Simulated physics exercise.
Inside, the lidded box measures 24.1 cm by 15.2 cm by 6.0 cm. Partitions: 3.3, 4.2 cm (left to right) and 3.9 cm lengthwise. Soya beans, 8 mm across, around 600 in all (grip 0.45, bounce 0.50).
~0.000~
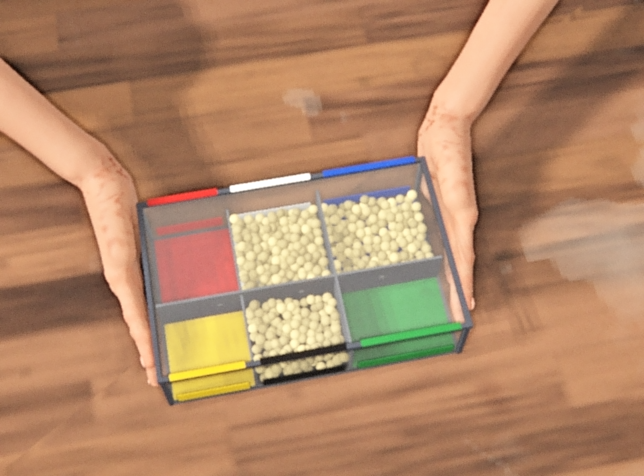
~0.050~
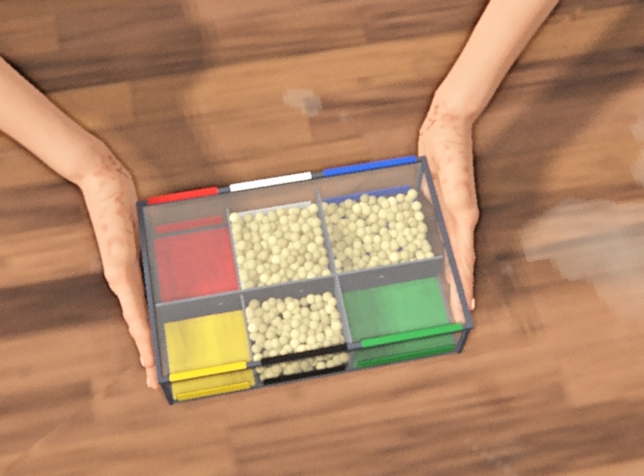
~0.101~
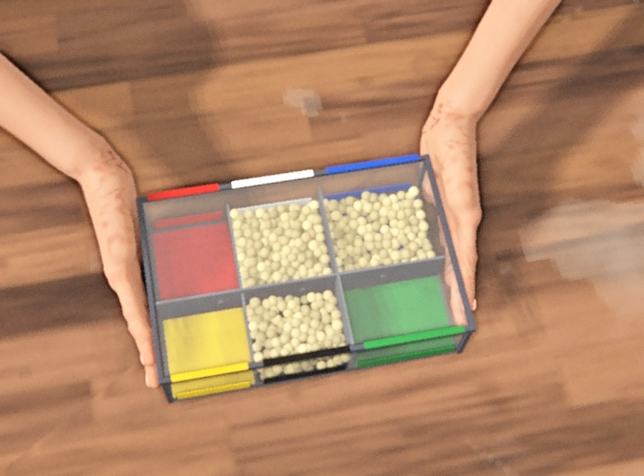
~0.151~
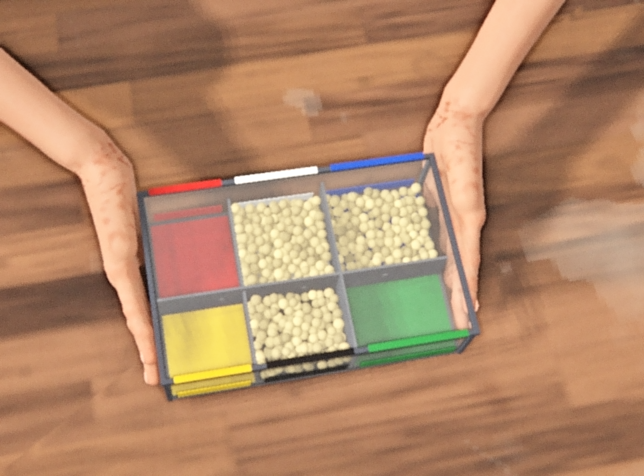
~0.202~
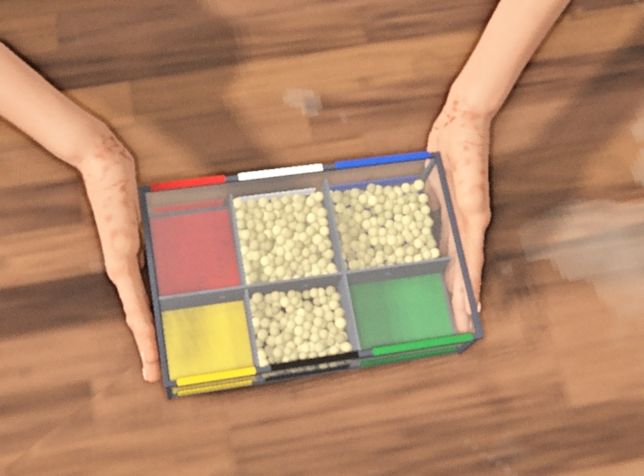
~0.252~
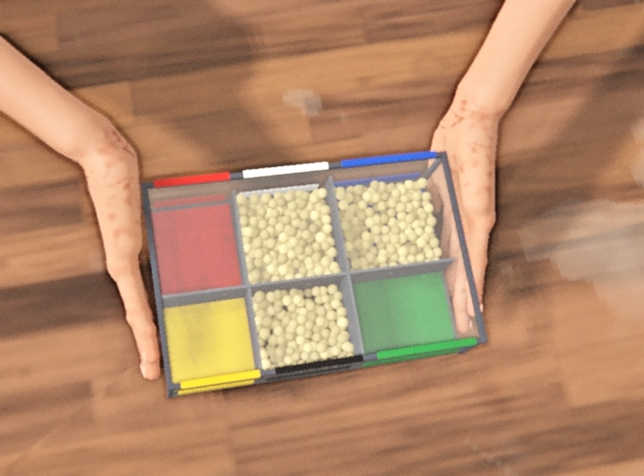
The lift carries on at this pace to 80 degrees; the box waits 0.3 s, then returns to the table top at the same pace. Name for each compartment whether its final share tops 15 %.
Red below, blue above, green above, yellow below, white above, black above.
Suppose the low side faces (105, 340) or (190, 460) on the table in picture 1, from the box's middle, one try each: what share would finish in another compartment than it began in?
Some 40 and 45 per cent.
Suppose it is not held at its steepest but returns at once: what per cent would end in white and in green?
White 25; green 20.
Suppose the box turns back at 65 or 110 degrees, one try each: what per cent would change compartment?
About 10 and 60 per cent.
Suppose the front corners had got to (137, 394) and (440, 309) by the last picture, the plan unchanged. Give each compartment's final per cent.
Red 15, blue 20, green 0, yellow 35, white 15, black 15.
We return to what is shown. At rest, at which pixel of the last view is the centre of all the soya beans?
At about (357, 299).
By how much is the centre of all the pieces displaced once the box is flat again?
Some 4.5 cm.
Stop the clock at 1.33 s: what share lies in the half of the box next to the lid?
Roughly 30 per cent.
After 1.33 s, tilt 80 degrees; blue 30 %, green 15 %, white 30 %, black 25 %.
After 2.05 s, tilt 41 degrees; blue 25 %, green 30 %, white 20 %, black 25 %.
After 2.79 s, tilt 0 degrees; blue 25 %, green 30 %, white 20 %, black 25 %.
In the end, at 3.3 s, red 0 %, blue 25 %, green 30 %, yellow 0 %, white 20 %, black 25 %.
